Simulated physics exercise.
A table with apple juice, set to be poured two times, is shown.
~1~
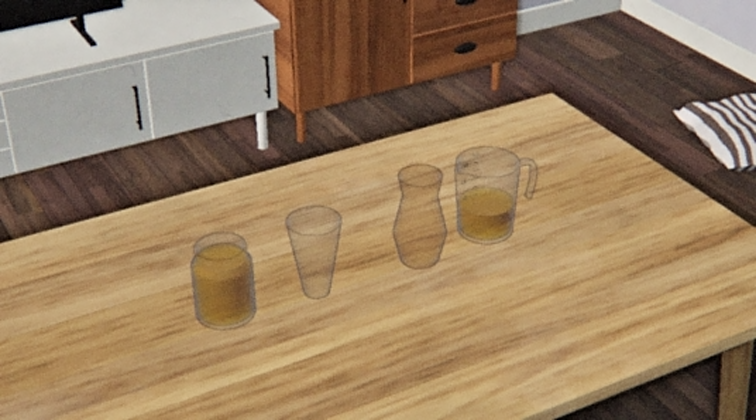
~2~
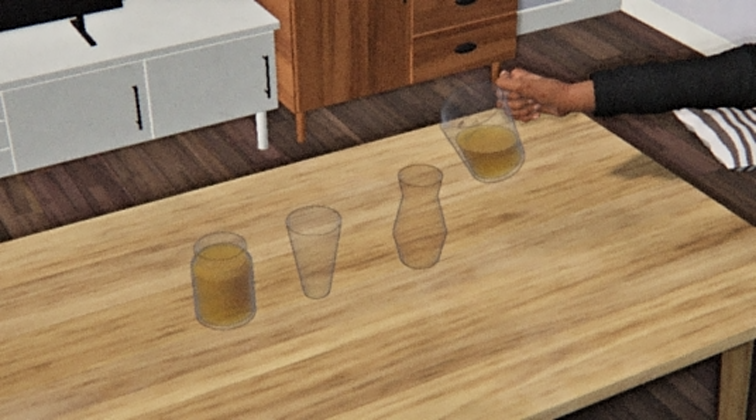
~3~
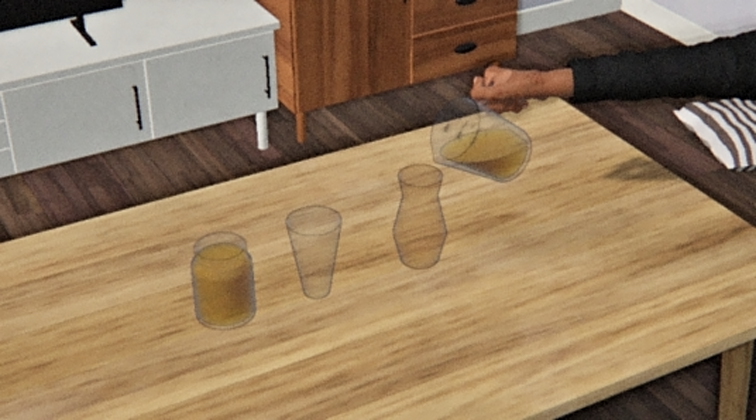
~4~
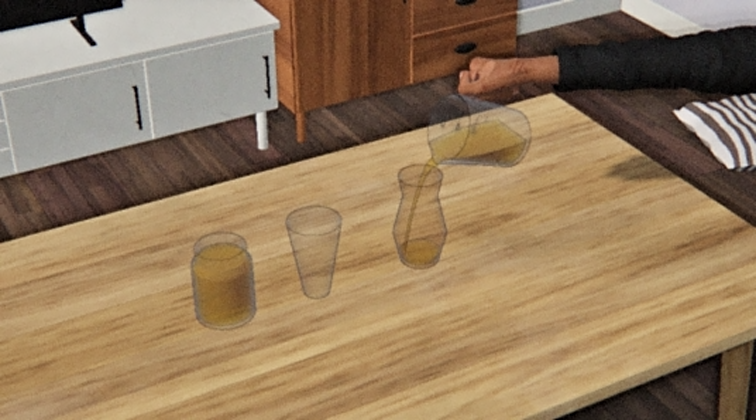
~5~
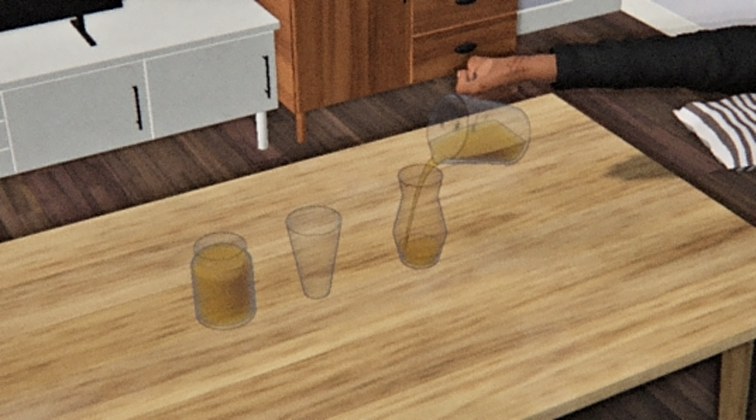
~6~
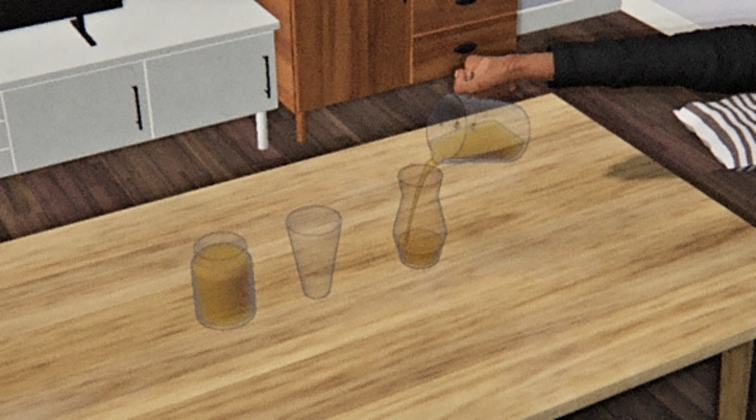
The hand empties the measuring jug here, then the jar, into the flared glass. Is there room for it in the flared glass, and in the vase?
Result: Looks like the flared glass is not roomy enough; looks like the vase is roomy enough.
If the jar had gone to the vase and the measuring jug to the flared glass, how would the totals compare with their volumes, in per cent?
About 110 % and 90 %.
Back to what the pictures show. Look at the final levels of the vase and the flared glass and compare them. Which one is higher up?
The flared glass.
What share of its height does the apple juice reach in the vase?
I'd guess some 50 per cent.
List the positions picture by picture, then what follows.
The first picture shows at the start; measuring jug (487, 194) about a third full; jar (223, 277) about three quarters full; vase (420, 216) empty; flared glass (315, 254) empty.
In the second picture, a hand has the measuring jug; measuring jug (484, 133) tipped 25° with all of its load; vase (420, 216) empty.
In the third picture, the measuring jug is tipped; measuring jug (481, 141) tipped 55° with all of its load; vase (420, 216) empty.
In the fourth picture, the stream is running; measuring jug (479, 133) tipped 65° with nearly all of its load; vase nearly empty, surface at (420, 249).
In the fifth picture, the stream is running; measuring jug (478, 132) tipped 70° with about three quarters of its load; flared glass (315, 254) empty.
In the sixth picture, the stream is running; measuring jug (478, 130) tipped 70° with about three quarters of its load; jar about three quarters full, surface at (221, 257); vase nearly empty, surface at (420, 242); flared glass (315, 254) empty.
Shortly, the vase is about a third full.
Then, the vase is about half full.
At the finish, the flared glass is full to the brim, some went over its rim; the vase is about half full.
